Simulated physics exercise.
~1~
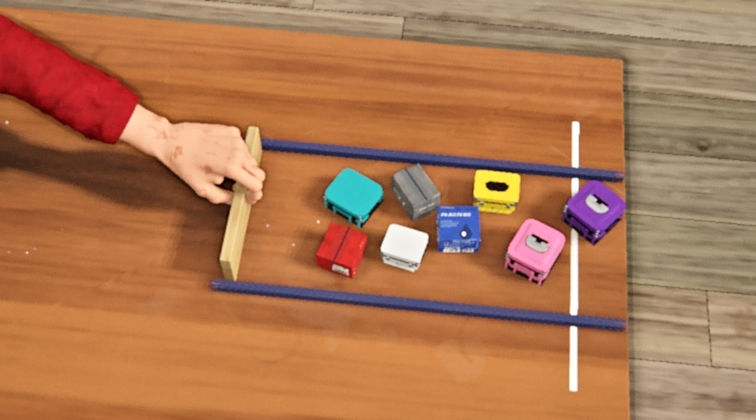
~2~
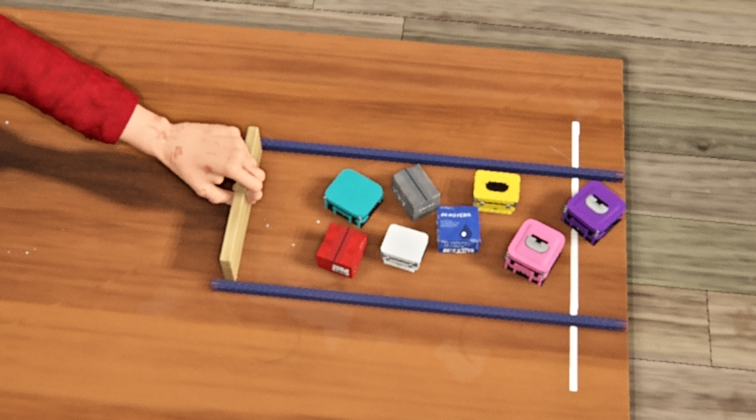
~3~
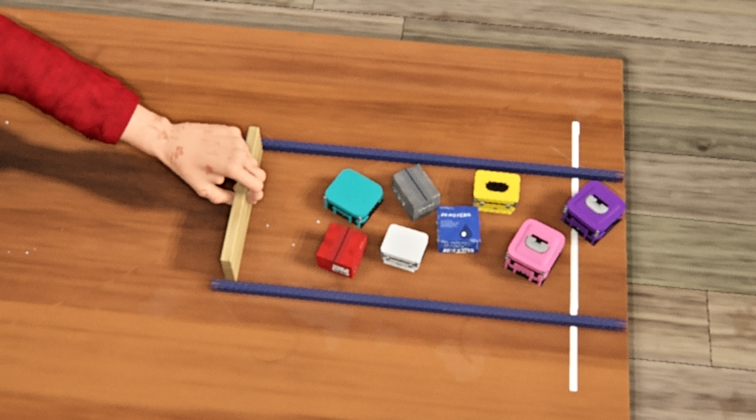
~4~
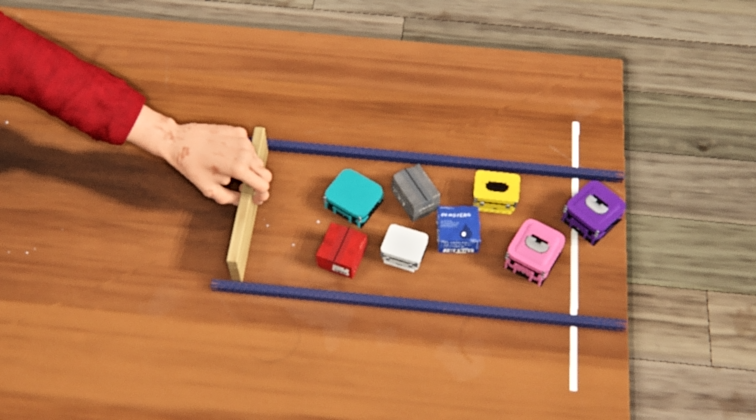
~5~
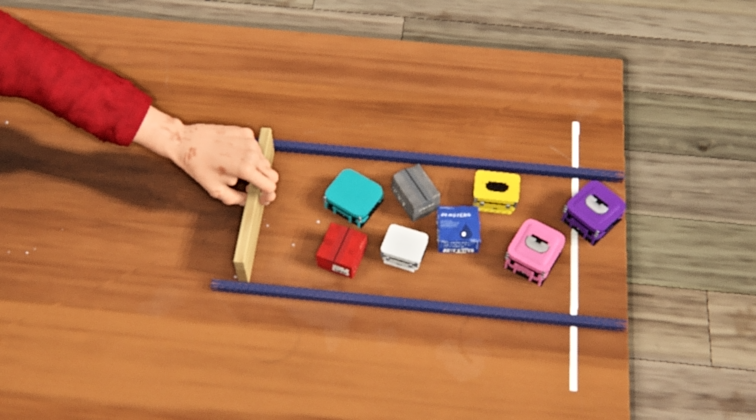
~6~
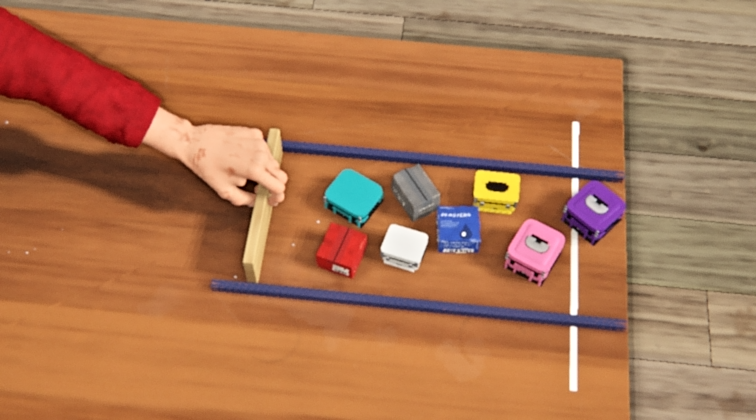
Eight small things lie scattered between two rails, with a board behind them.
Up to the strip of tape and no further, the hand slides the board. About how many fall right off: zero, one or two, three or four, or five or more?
The fallen count comes to five or more.
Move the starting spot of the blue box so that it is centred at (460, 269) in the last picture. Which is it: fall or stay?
Placed like that, it is gone.
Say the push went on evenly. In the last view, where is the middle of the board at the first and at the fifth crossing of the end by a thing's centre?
First about (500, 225), next about (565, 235).
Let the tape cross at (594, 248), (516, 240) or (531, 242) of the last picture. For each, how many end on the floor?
6, 1, 3.
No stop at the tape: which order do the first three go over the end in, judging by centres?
The purple case, then the pink case, then the yellow case.
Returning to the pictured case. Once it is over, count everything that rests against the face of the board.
Count: 2.
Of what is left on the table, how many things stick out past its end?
Overhanging: 0.
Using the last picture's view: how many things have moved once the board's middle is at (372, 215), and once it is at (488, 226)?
By the first moment it's 5, by the second it's 8.
A little later, none off yet; purple case at rest near (594, 212); pink case at rest near (535, 252); yellow case at rest near (497, 193).
When it is over, the number that fall off is five or more; down, white case, grey box, blue box, yellow case, pink case and purple case.
